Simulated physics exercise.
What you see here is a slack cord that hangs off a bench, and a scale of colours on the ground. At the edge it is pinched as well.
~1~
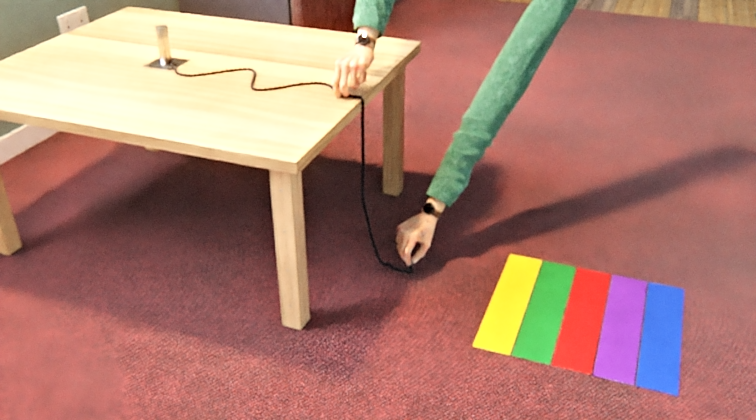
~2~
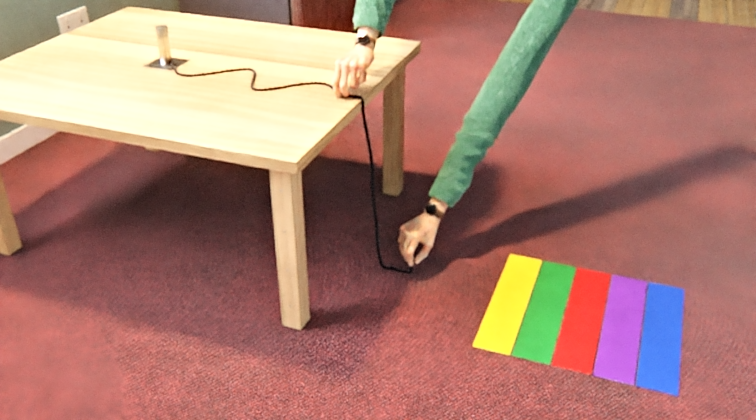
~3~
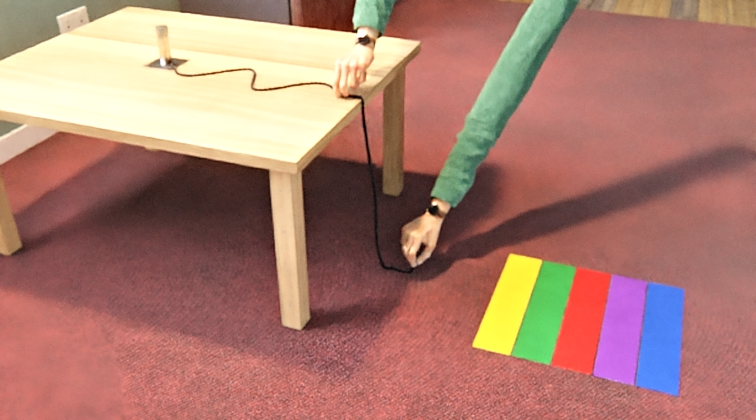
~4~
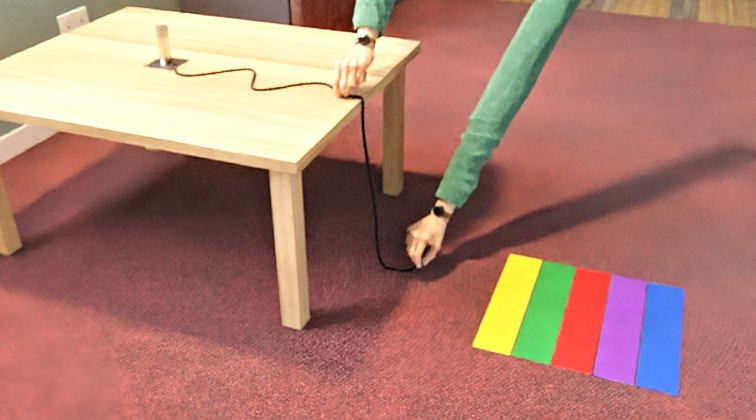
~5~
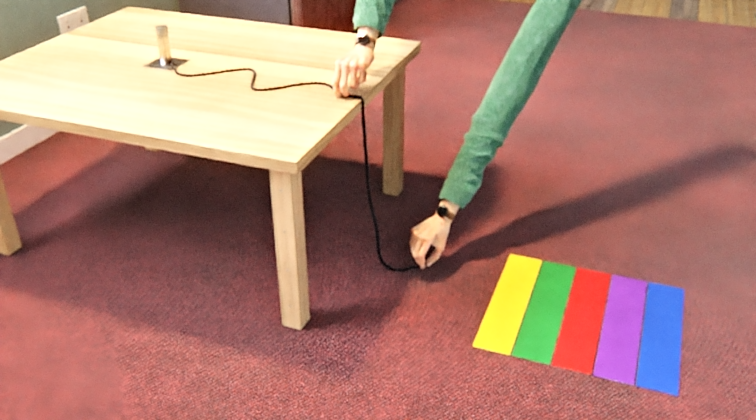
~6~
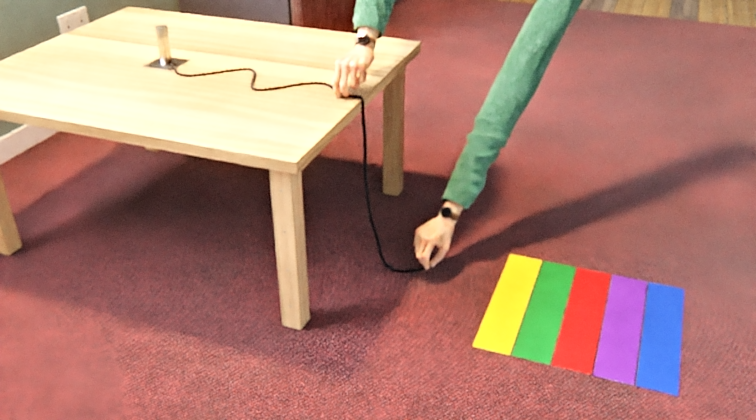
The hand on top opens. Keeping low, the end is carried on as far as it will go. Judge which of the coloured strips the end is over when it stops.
It is over the purple strip.
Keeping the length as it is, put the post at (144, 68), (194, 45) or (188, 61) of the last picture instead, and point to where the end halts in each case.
Taking the tries in turn, you get (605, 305), (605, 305) and (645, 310).
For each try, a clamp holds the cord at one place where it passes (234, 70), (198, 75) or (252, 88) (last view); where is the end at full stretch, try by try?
It comes to rest around (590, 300), (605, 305) and (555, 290) respectively.
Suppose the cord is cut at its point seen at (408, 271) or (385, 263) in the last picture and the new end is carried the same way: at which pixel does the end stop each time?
Try 1: (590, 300); try 2: (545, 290).
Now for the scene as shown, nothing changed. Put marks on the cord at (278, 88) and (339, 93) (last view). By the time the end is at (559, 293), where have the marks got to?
They end up close to (334, 92) and (375, 143).
A little later, end near (559, 293); over green.
Next, end near (599, 302); over red.
When it is tight, end near (624, 307); over purple. The end stops over the purple strip.
